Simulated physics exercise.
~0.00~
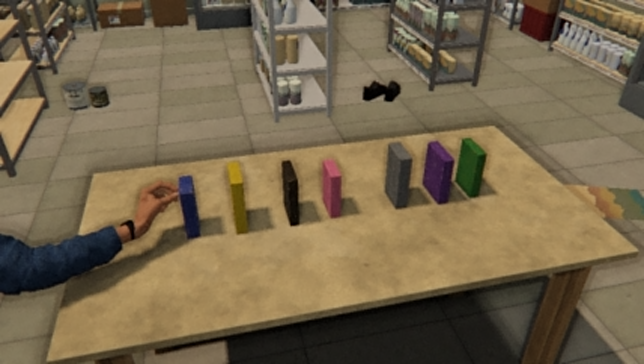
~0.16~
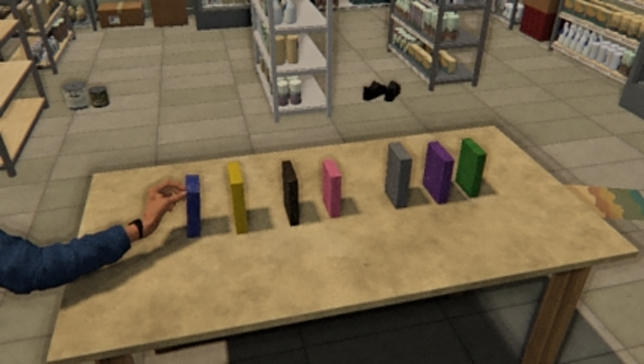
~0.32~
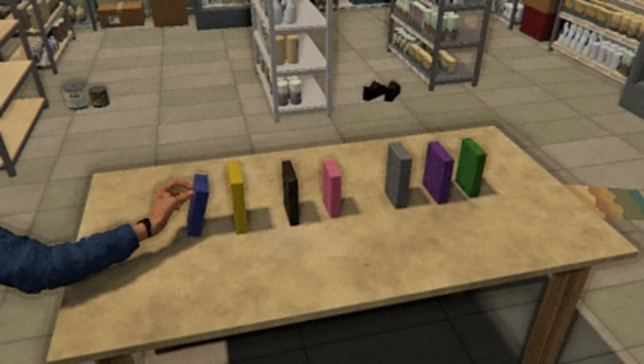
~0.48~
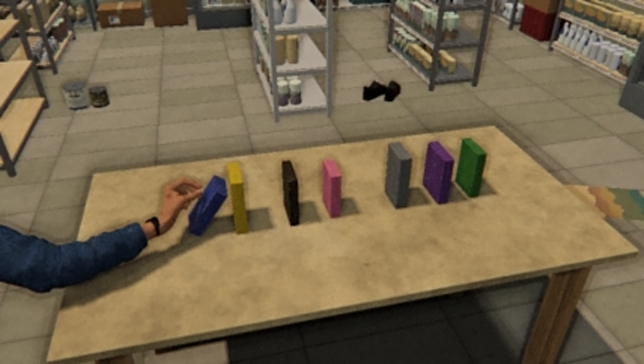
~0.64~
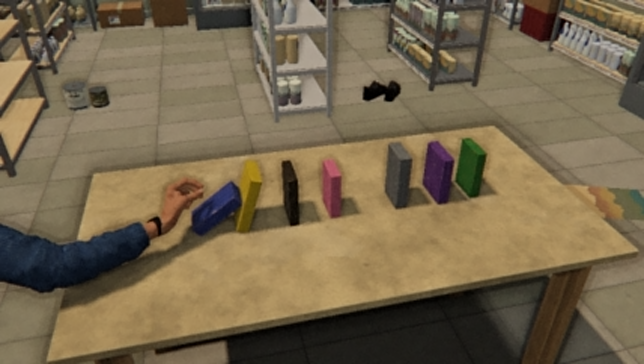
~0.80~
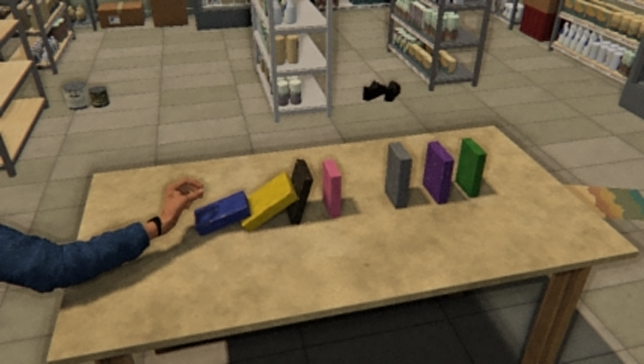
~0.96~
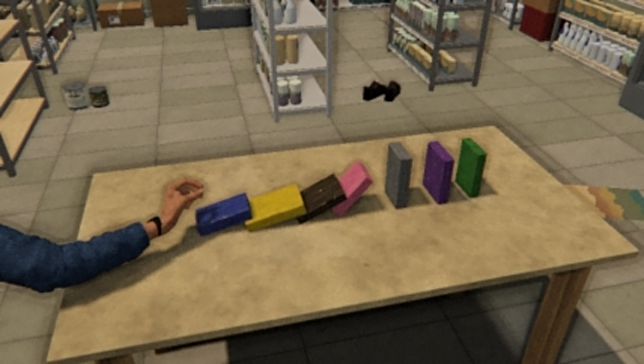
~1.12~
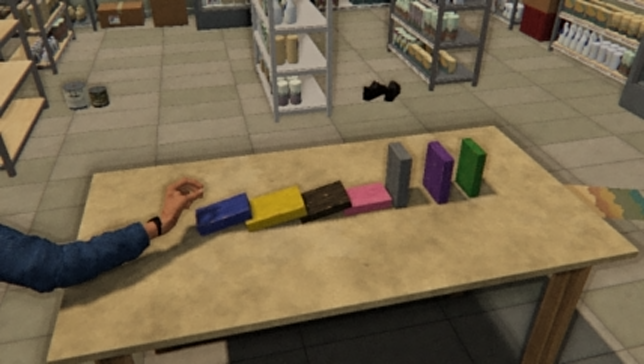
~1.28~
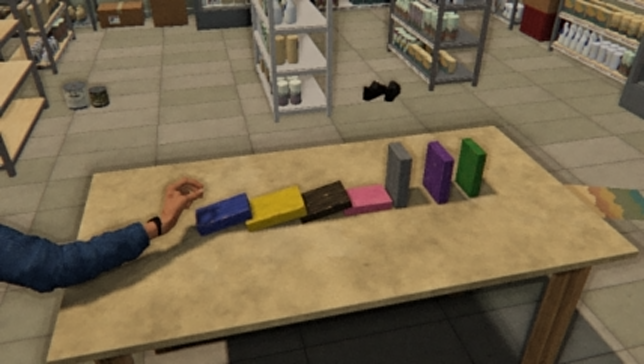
A hand tips the blue board, toppling yellow, black and pink; three others stay upright.
